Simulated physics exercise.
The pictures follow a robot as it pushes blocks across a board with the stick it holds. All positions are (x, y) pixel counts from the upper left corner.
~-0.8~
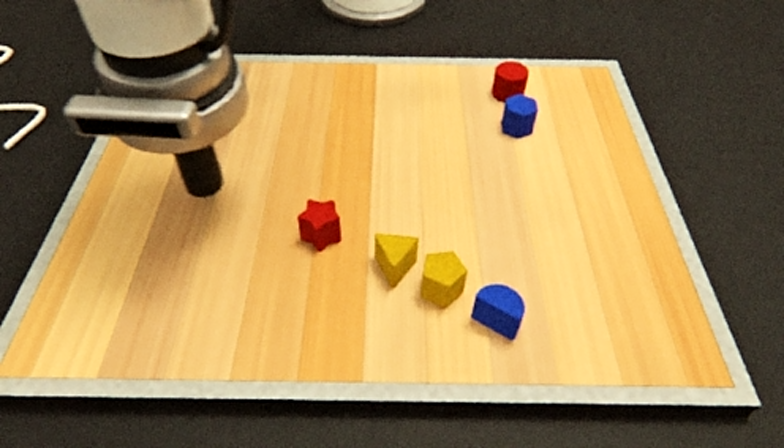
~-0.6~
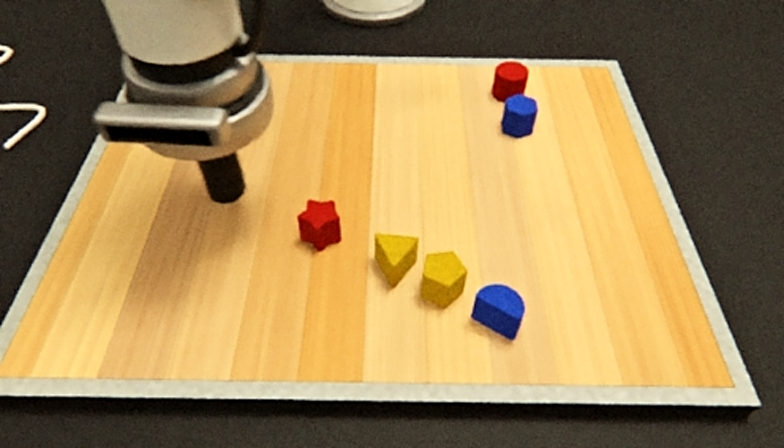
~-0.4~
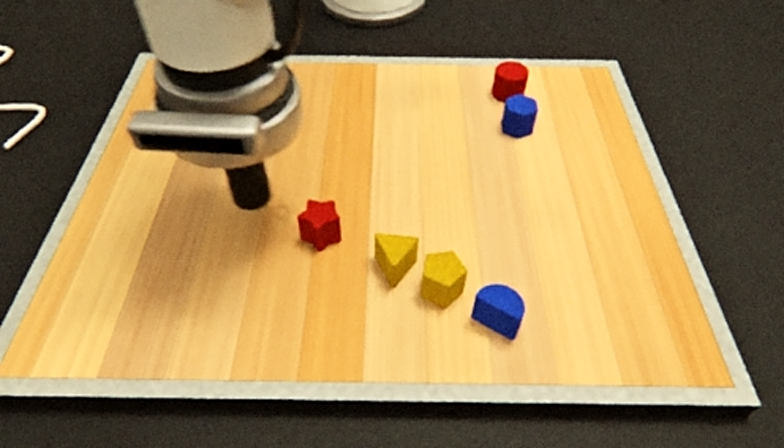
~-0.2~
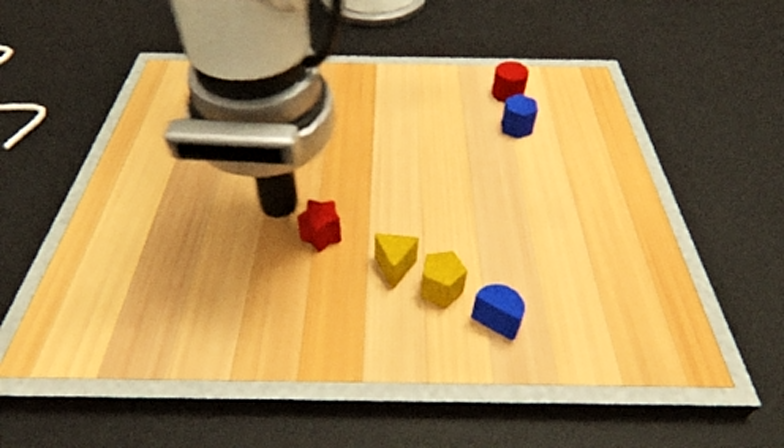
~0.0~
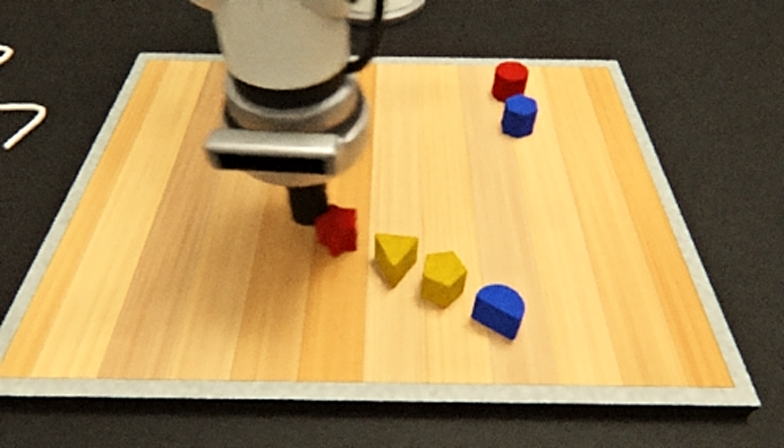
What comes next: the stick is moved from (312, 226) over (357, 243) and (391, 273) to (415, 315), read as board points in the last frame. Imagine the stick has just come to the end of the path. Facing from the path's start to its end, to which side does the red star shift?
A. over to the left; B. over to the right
A (over to the left)
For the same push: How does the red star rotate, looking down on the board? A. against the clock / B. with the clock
Option A.
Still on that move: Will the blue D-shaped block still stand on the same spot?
Short answer: No.
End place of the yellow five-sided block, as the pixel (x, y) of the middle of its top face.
I think it will end close to (495, 283).
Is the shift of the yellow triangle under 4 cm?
Final answer: No.
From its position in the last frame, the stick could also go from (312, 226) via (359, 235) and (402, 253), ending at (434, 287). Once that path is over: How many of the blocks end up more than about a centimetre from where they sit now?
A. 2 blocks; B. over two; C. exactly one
The one that fits is B, over two.
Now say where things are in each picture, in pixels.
The first picture shows stick tip (205, 185); block tops, red star (319, 212); yellow triangle (396, 245); yellow five-sided block (444, 266); blue D-shaped block (503, 298).
The second picture shows stick (228, 191); blocks unchanged.
The third picture shows stick (253, 198); blocks unchanged.
The fourth picture shows stick (280, 205); blocks unchanged.
The fifth picture shows stick (310, 213); red star (338, 217); yellow triangle (396, 245); yellow five-sided block (444, 266); blue D-shaped block (503, 298).
The first path, step by step. One third of the way, stick (357, 230); red star (387, 236); yellow triangle (421, 250), turned 20° clockwise; yellow five-sided block (452, 270), turned 15° clockwise.
Two thirds of the way, stick (391, 260); red star (426, 264); yellow triangle (457, 252), turned 15° clockwise; yellow five-sided block (477, 281), turned 65° clockwise; blue D-shaped block (512, 305), turned 20° anticlockwise.
At the end, stick (416, 302); red star (453, 281), turned 55° anticlockwise; yellow triangle (465, 250); yellow five-sided block (495, 283), turned 90° clockwise; blue D-shaped block (522, 311), turned 20° anticlockwise.
